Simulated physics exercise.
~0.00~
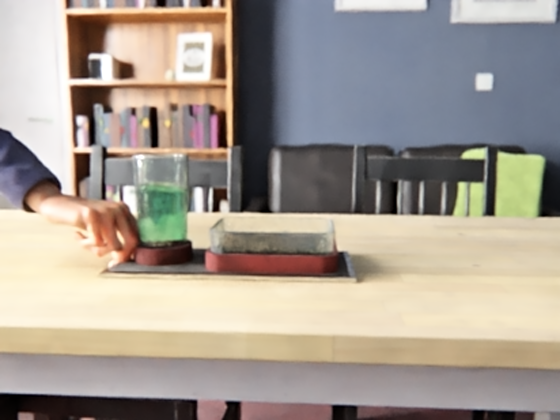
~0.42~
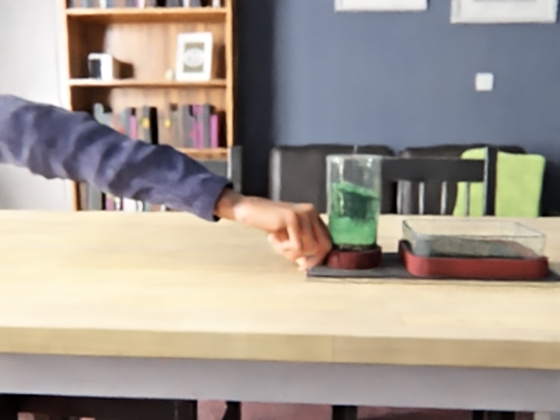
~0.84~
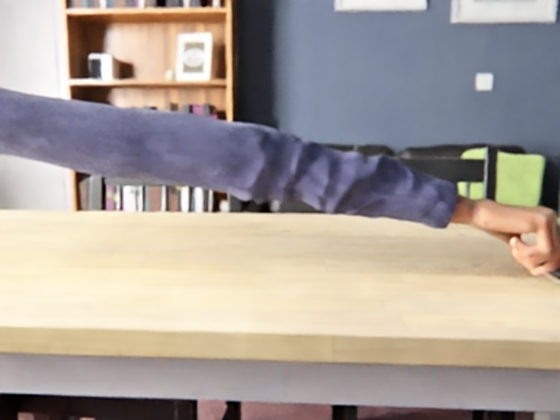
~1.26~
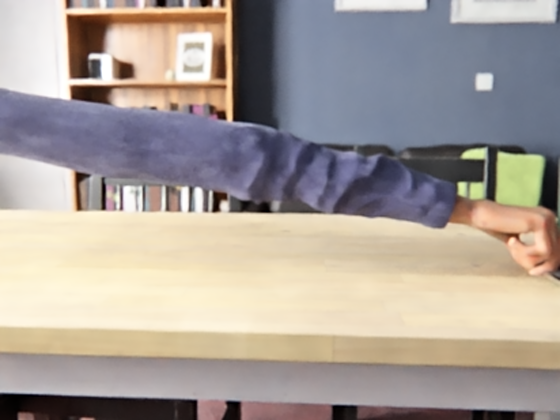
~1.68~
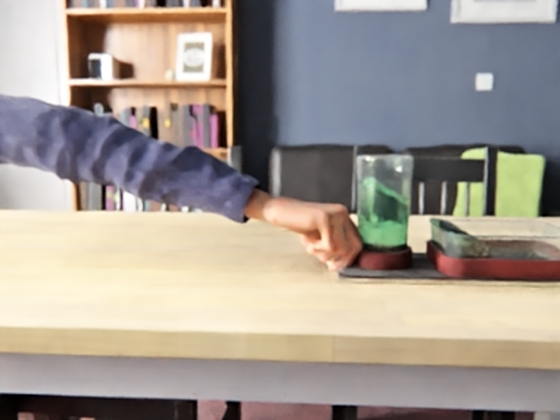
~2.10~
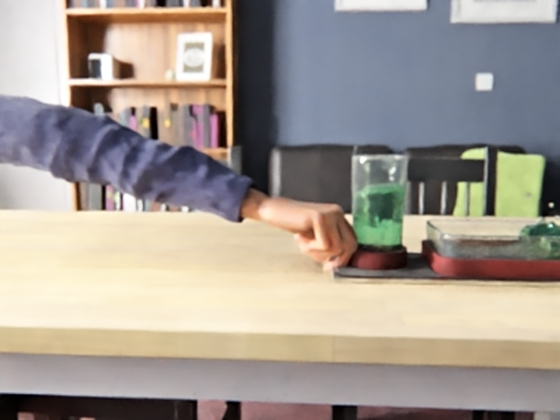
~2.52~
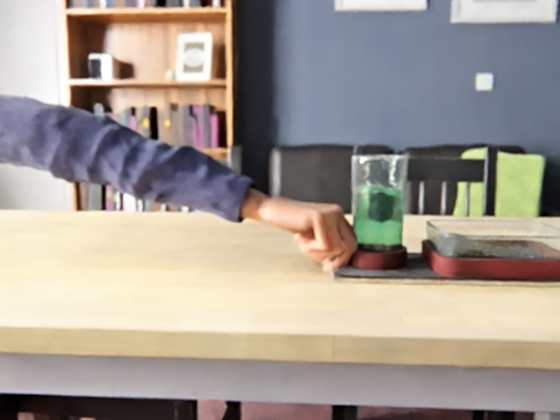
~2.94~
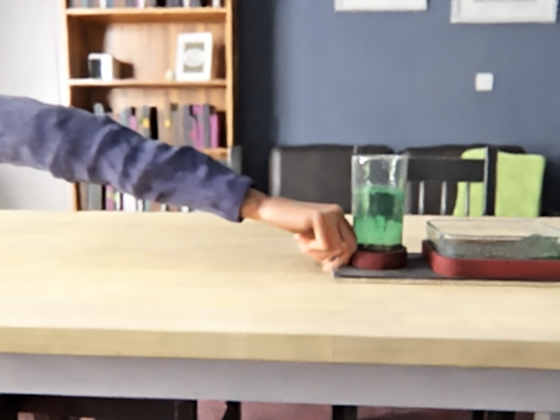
The video shows a hand sliding a tray with a slim glass of green liquid and a low, clear box rightward along a table until both leave view, then pulling it partway back left, where it stops with the liquid still in the upright glass.
